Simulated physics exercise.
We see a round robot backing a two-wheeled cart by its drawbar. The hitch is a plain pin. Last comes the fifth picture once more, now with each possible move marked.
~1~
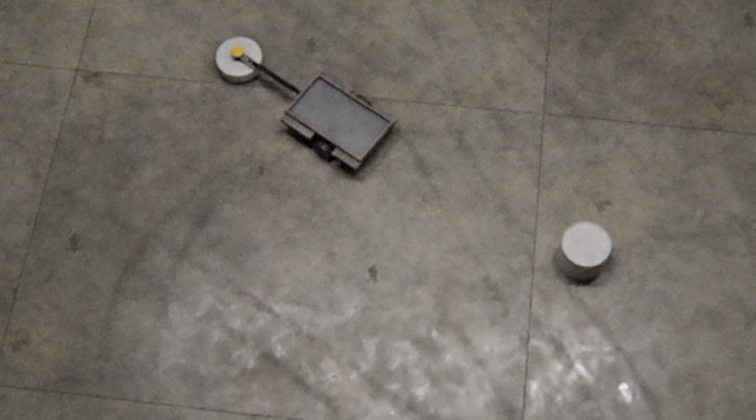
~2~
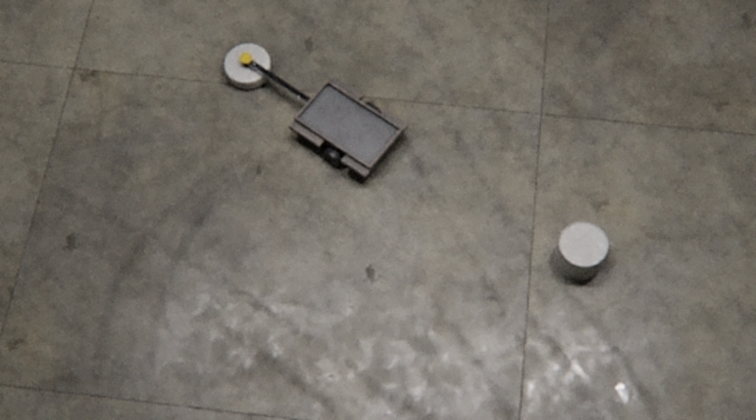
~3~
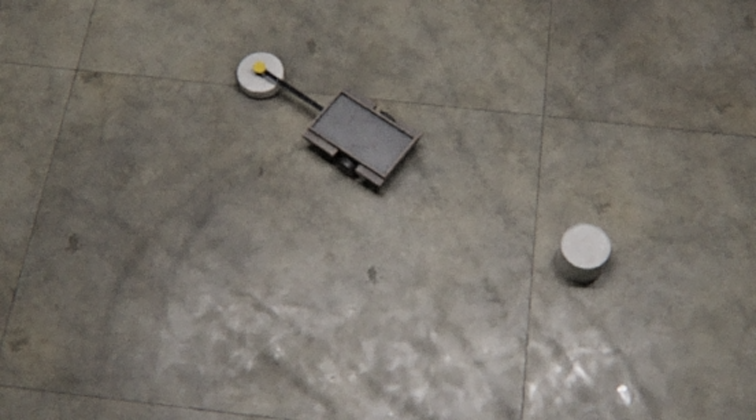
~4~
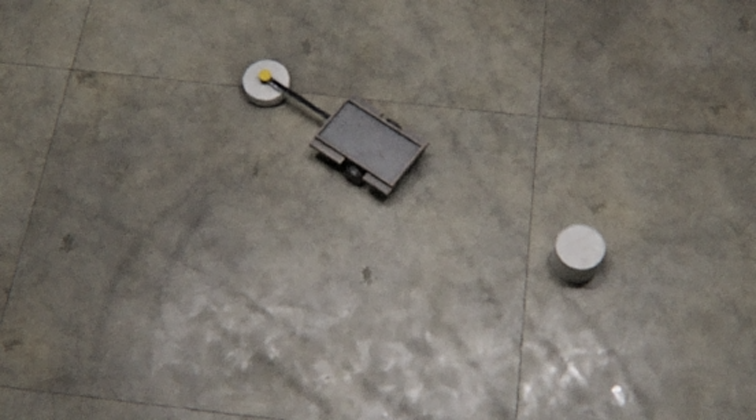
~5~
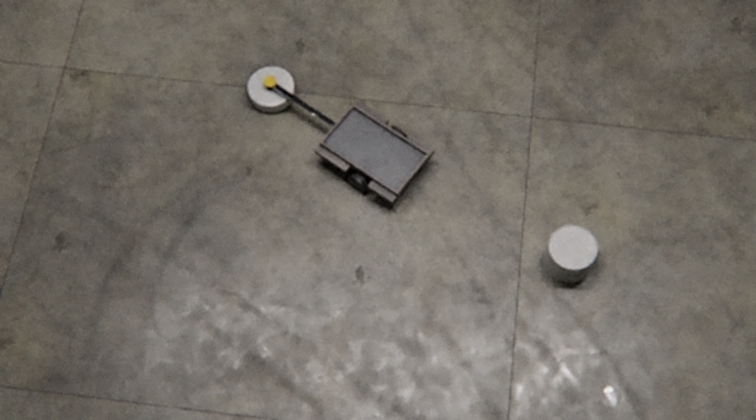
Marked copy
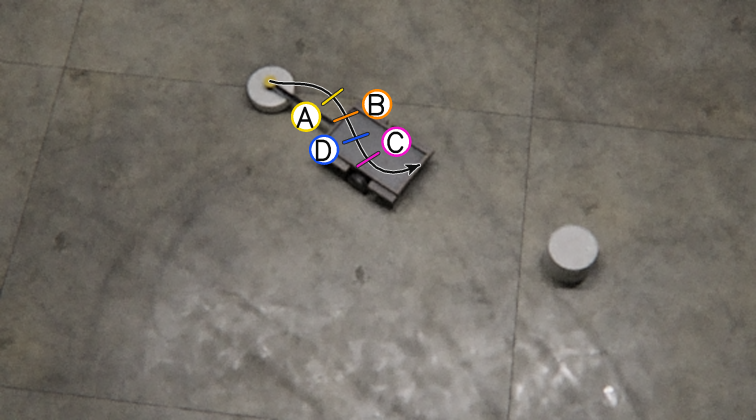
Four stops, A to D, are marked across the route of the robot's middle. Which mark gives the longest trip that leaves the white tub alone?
At C, and not beyond.
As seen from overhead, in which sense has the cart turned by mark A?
Clockwise.
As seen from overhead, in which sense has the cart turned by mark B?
For that mark, clockwise.
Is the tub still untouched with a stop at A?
Yes.
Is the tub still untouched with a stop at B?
Yes.
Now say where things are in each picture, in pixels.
Grey cart (339, 118); white tub (581, 258); robot (239, 58), in the first frame.
Robot (248, 65); grey cart (348, 125); white tub (578, 258), in the second frame.
Robot (261, 74); grey cart (363, 134); white tub (580, 260), in the third frame.
Robot (266, 81); grey cart (369, 142); white tub (575, 261), in the fourth frame.
Robot (271, 88); grey cart (375, 150); white tub (568, 261), in the fifth frame.
On the marked copy, A at (332, 97); B at (346, 117); C at (368, 160); D at (356, 138); the route from (270, 81) via (350, 126) to (419, 165).
Following C. Soon after the start, robot (322, 95), cart (409, 176).
Later, robot (350, 130), cart (443, 211).
In the end, robot (368, 166), cart (476, 238); nothing has been touched.
As for the rest, A is safe but short; B is safe but short; D is safe but short.
